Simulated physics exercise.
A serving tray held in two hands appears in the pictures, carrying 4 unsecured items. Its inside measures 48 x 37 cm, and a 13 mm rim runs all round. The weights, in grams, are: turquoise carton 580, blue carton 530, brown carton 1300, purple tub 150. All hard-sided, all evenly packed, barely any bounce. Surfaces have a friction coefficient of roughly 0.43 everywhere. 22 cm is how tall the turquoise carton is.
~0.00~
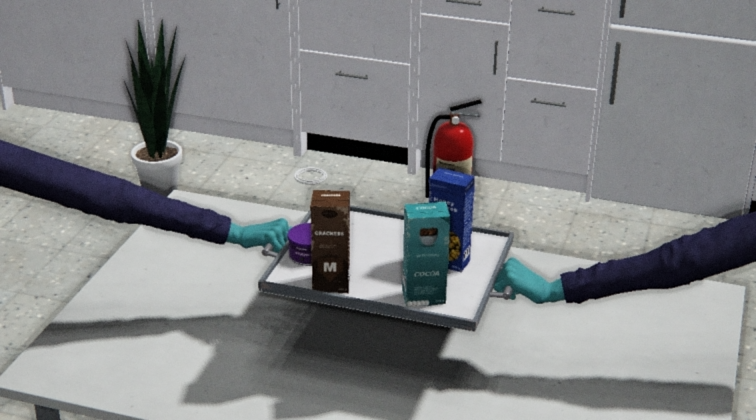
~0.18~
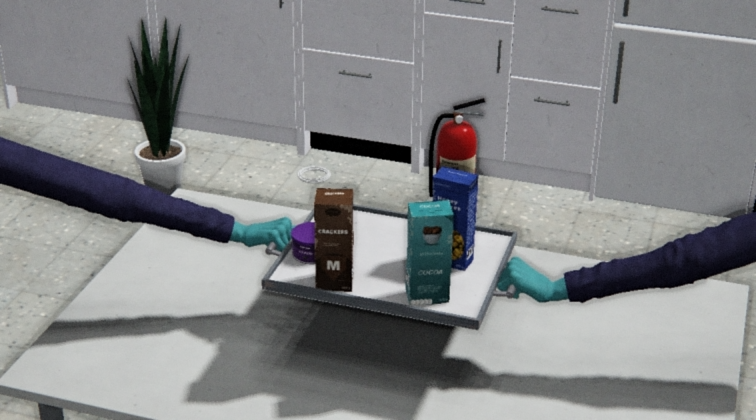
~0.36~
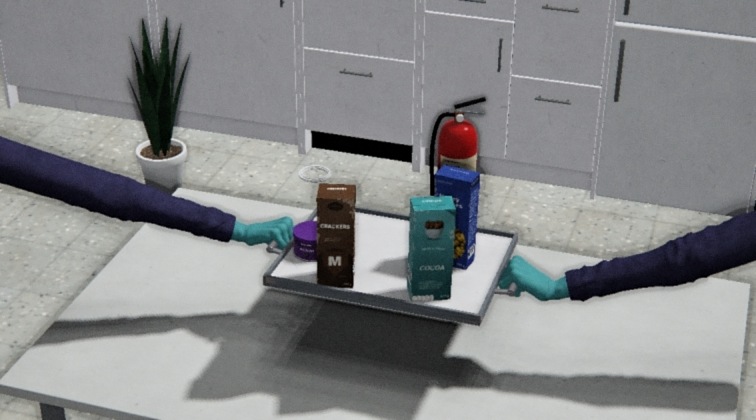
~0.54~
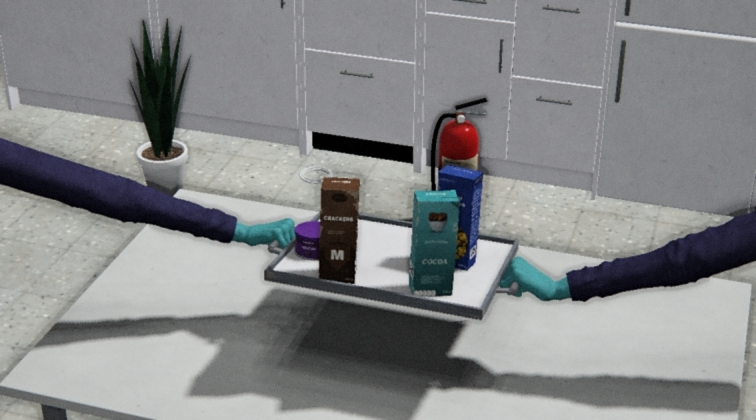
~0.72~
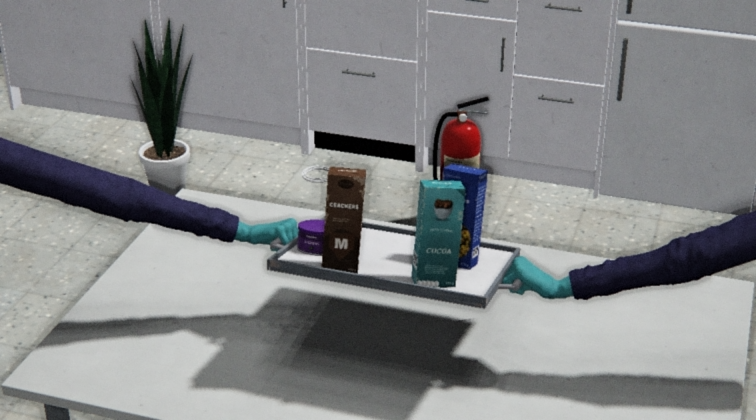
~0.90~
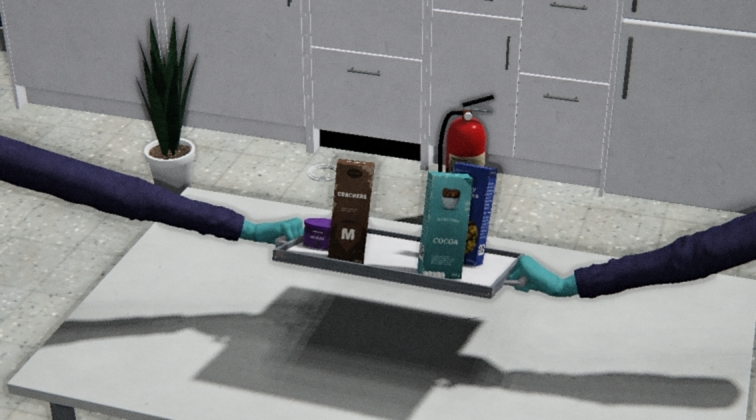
Two gloved hands held a tray carrying a brown carton, a turquoise carton, a blue carton and a purple tub above a table, then gradually tilted its far edge downward while the items stayed upright on it.
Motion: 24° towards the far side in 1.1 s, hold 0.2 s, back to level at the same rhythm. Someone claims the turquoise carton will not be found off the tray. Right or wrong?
Right, it keeps its place.
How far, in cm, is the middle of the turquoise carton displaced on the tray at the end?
I'd say about 21 cm between start and finish.
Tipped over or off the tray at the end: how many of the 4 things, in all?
Total count: 3.
After 1.20 s, tray at 24°, far edge down; blue carton now off the tray; turquoise carton 49° off its base near (438, 222); brown carton 27° off its base.
After 1.40 s, tray at 24°, far edge down; turquoise carton on its side near (431, 244); brown carton on its side; purple tub moved 3 cm.
After 1.80 s, tray at 18°, far edge down; turquoise carton on its side near (439, 242); brown carton on its side; purple tub moved 7 cm.
In the end (3.0 s), off the tray, blue carton; toppled on the tray, turquoise carton and brown carton; not toppled but over 5 cm from the start, purple tub. In the last view, turquoise carton near (438, 236).
